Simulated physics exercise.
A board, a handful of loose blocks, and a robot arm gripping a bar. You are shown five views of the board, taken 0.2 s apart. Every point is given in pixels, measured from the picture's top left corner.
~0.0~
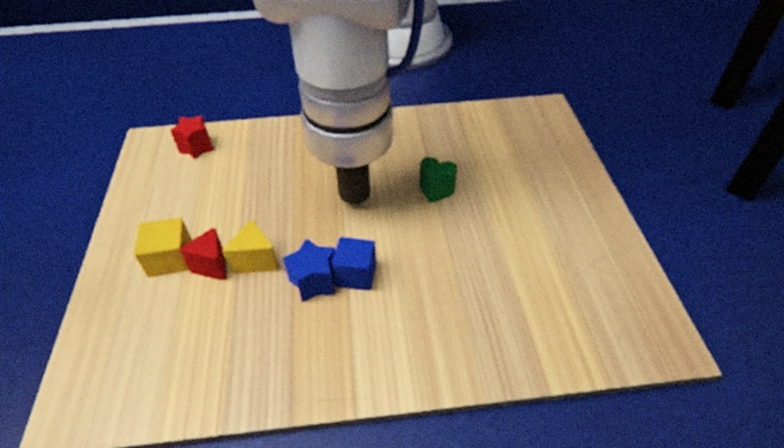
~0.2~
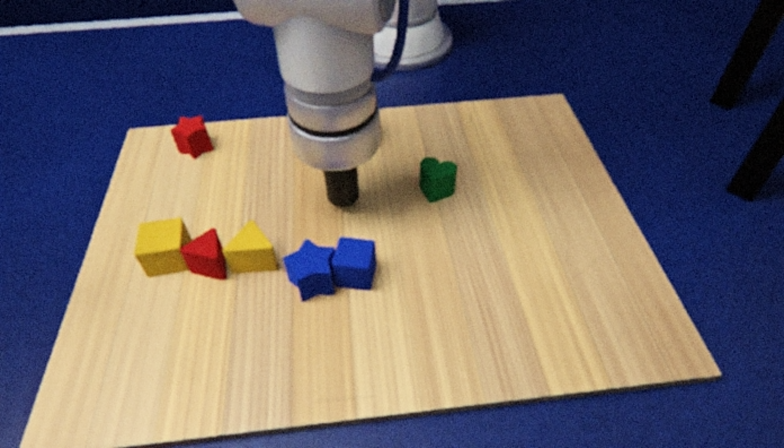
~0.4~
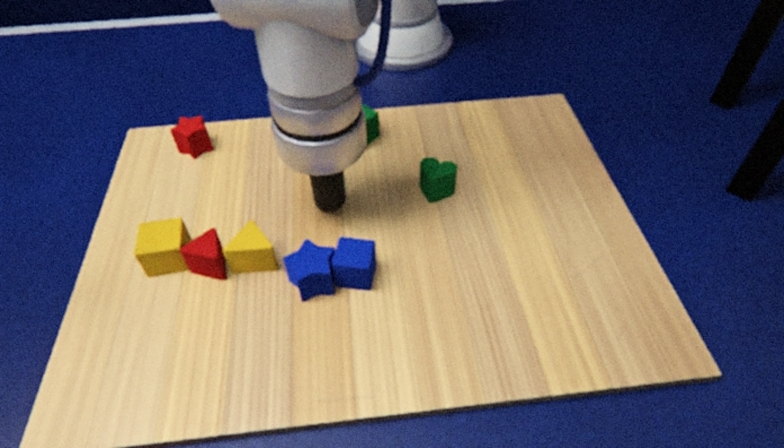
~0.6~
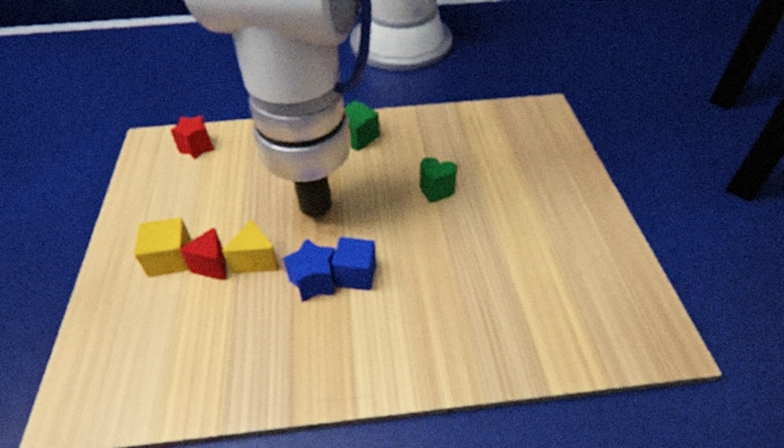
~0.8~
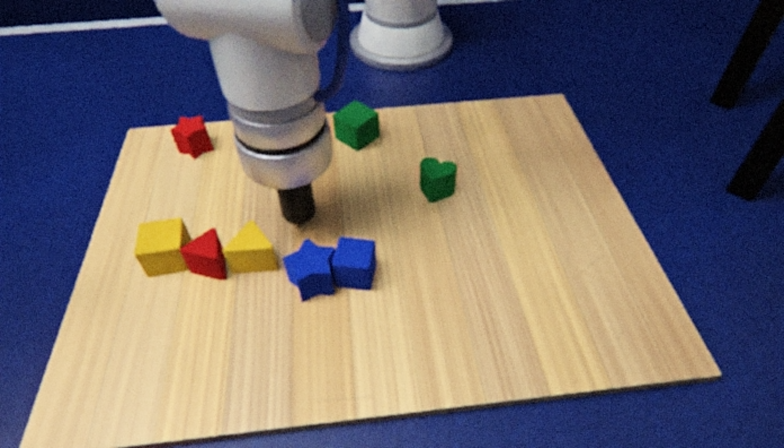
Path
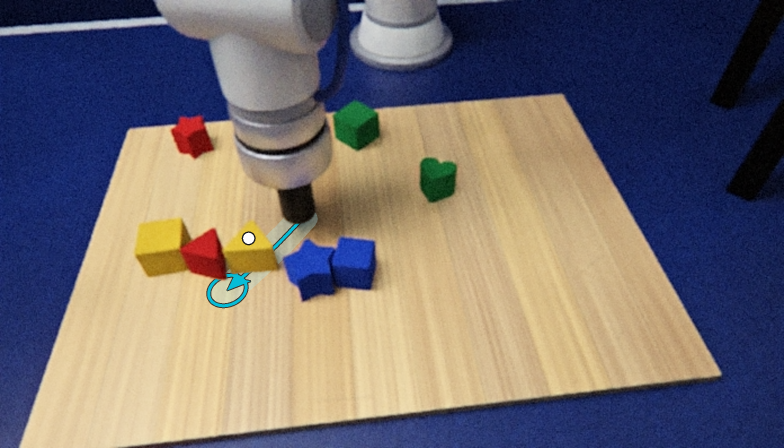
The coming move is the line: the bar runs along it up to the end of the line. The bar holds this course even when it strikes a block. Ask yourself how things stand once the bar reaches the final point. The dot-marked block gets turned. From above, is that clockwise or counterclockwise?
Rotates counter-clockwise.
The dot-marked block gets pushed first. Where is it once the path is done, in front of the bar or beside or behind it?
At the end of the path, the bar is still pushing the dot-marked block ahead of it.
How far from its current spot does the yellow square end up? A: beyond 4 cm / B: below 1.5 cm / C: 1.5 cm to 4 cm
(B)
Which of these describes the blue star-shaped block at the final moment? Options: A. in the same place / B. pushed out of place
I'll go with A - in the same place.
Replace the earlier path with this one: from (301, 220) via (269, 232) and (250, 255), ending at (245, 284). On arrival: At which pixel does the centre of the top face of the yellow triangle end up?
(246, 288)
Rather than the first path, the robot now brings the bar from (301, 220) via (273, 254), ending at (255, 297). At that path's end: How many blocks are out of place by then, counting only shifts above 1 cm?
I count one.
Drawn move, from (301, 220) via (268, 254), ending at (228, 290); the dot is on the yellow triangle.
What follows on the original path. One third of the way, bar (278, 236); nothing pushed yet.
Two thirds of the way, bar (253, 259); red triangle (202, 247), turned 15° clockwise; yellow triangle (224, 267), turned 20° anticlockwise.
At the end, bar (225, 284); yellow square still; red triangle (196, 253), turned 45° clockwise; yellow triangle (195, 295), turned 20° anticlockwise; blue star-shaped block still.
